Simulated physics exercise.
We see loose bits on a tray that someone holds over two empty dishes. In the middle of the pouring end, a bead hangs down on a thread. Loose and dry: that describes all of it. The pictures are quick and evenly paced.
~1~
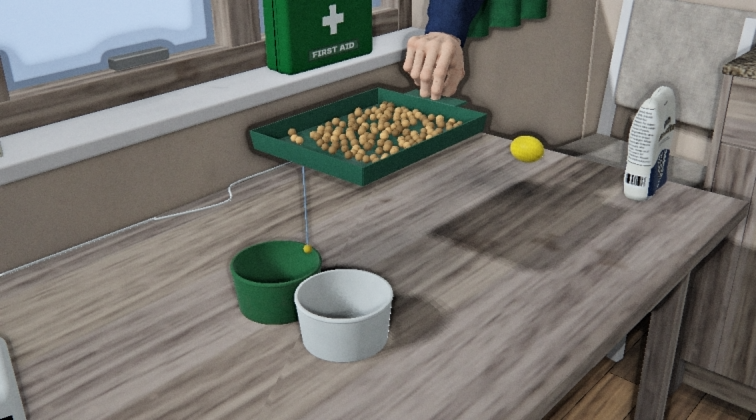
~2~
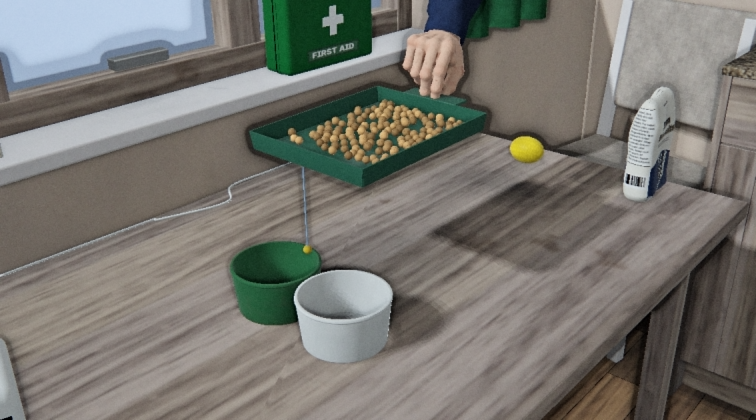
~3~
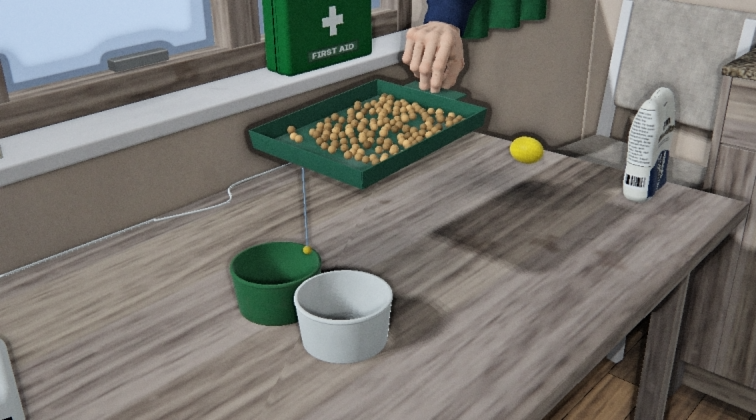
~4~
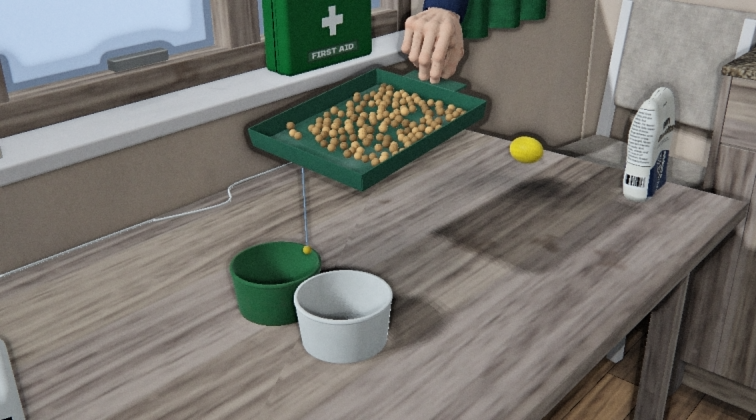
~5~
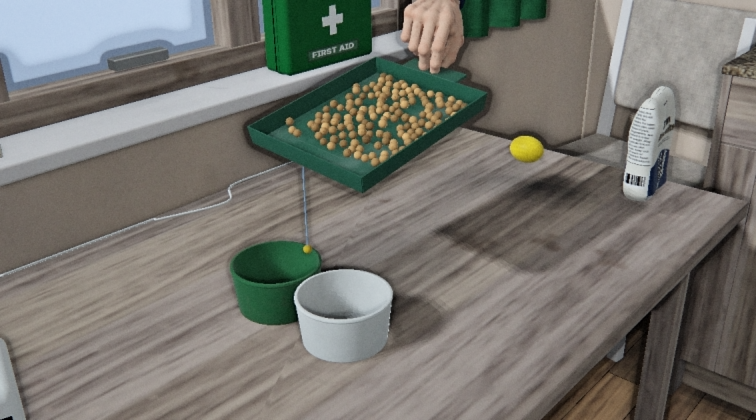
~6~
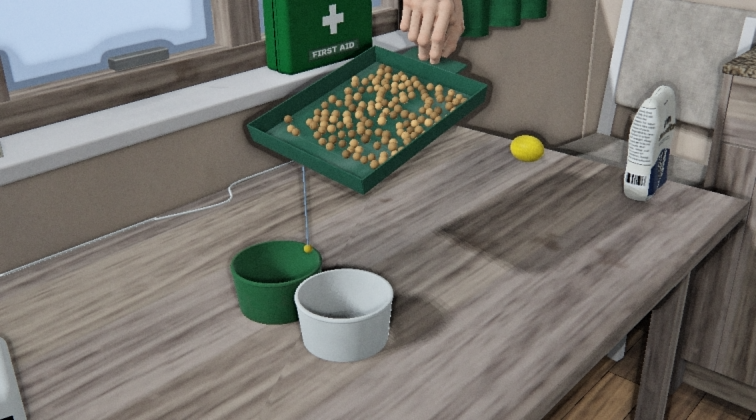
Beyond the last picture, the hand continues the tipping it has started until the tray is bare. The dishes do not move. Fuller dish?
My bet is the dish over on the right is left holding more.
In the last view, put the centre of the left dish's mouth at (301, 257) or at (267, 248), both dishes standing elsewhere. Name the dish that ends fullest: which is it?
First try: The rightmost dish. Second try: The rightmost dish.
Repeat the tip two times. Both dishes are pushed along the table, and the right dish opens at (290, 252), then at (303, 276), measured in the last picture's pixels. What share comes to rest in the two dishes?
Around 0 per cent for the first position, around 20 per cent for the second.
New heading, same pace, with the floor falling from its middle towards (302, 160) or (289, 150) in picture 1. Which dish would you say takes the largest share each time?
The leftmost dish; the leftmost dish.
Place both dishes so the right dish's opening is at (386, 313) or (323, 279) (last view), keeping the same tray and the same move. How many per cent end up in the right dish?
Roughly 30 per cent, then roughly 60 per cent.
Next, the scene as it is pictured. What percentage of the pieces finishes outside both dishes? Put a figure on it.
0 %.
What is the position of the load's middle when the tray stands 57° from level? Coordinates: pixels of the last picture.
Roughly at (356, 149).
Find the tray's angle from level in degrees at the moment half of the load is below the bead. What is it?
It sits at roughly 100°.
Soon, tray tipped steeply; nearly all on the tray; a stray few in the air.
A while on, tray tipped right over; most on the tray; a small part in the right dish; about a quarter in the air.
Towards the end, tray tipped past a quarter turn; nearly all in the right dish; a stray few outside both.
Finally, tray tipped past a quarter turn; nearly all in the right dish; none in the left dish; a stray few outside both.
